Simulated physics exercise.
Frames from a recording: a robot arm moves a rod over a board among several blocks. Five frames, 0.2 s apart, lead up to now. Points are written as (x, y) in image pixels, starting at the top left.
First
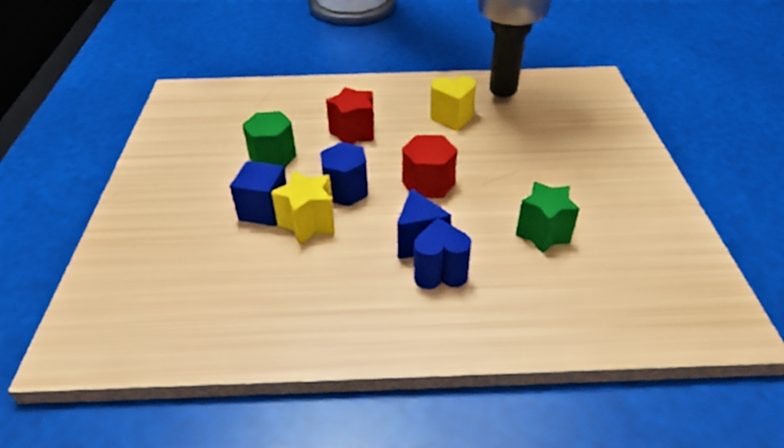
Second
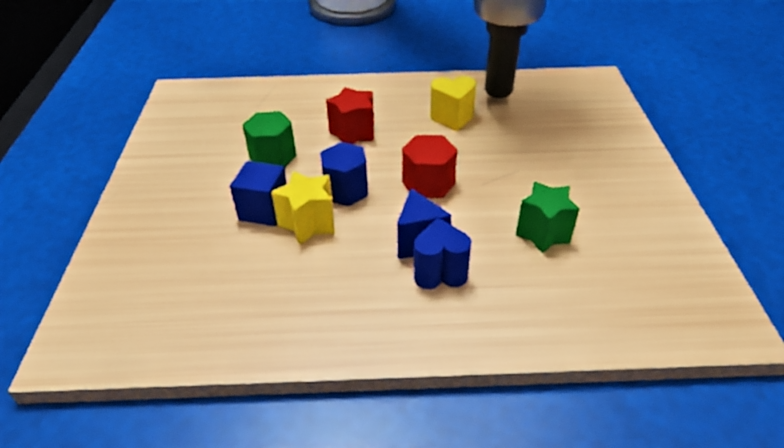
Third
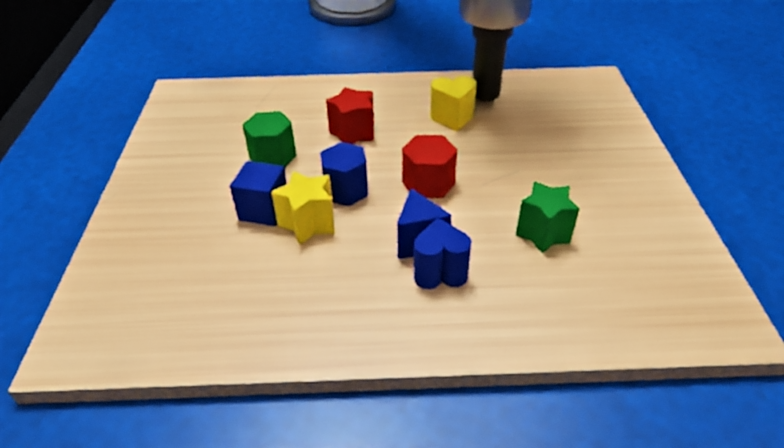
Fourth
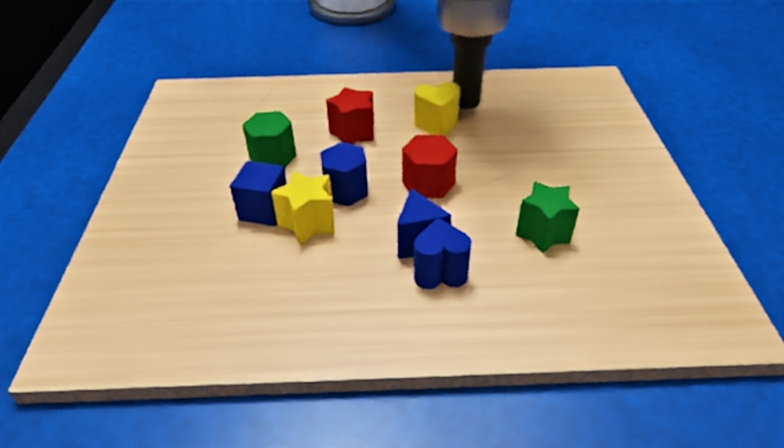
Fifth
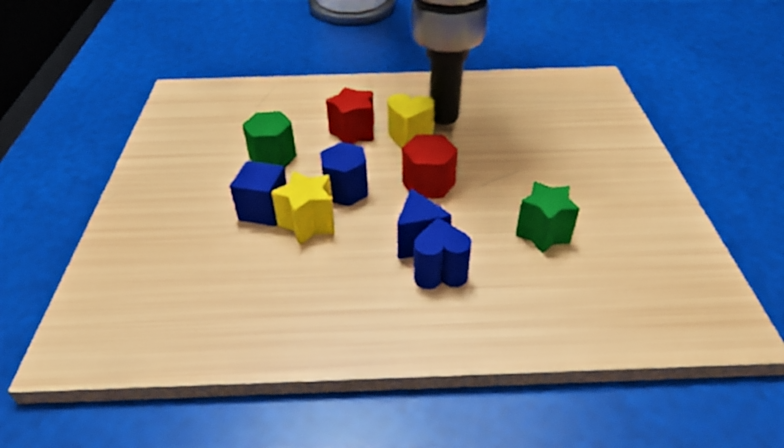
To begin with, a dark rod on a robot arm stands near the board's far edge, right of a yellow heart block among other coloured blocks. The rod moves left to the yellow block, then pushes it left and slightly nearer, between the red star and red hexagon.
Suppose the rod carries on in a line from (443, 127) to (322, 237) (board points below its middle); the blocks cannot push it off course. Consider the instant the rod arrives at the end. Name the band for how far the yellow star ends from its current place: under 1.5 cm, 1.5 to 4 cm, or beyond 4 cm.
The yellow star moves 1.5-4 cm.
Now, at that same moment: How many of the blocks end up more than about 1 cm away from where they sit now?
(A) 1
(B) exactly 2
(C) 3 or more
Letter C.
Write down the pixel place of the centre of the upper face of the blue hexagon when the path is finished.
Close to (313, 162).
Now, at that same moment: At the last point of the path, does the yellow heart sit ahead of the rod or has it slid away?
It is gone from the front.
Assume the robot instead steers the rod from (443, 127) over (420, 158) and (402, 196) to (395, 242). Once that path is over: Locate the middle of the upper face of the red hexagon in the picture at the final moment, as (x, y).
My estimate: (445, 183).
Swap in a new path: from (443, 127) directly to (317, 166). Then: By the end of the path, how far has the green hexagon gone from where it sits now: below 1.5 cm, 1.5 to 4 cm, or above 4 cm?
It will move less than 1.5 cm.
What follows on the original path. One third of the way, rod (408, 150); yellow heart (374, 118), turned 85° clockwise.
Two thirds of the way, rod (367, 186); yellow star (299, 191); blue hexagon (324, 160); yellow heart (370, 120), turned 100° clockwise; red hexagon (431, 152).
At the end, rod (320, 227); yellow star (278, 200), turned 15° clockwise; blue hexagon (313, 162), turned 20° clockwise; yellow heart (370, 120), turned 100° clockwise; red hexagon (431, 152).
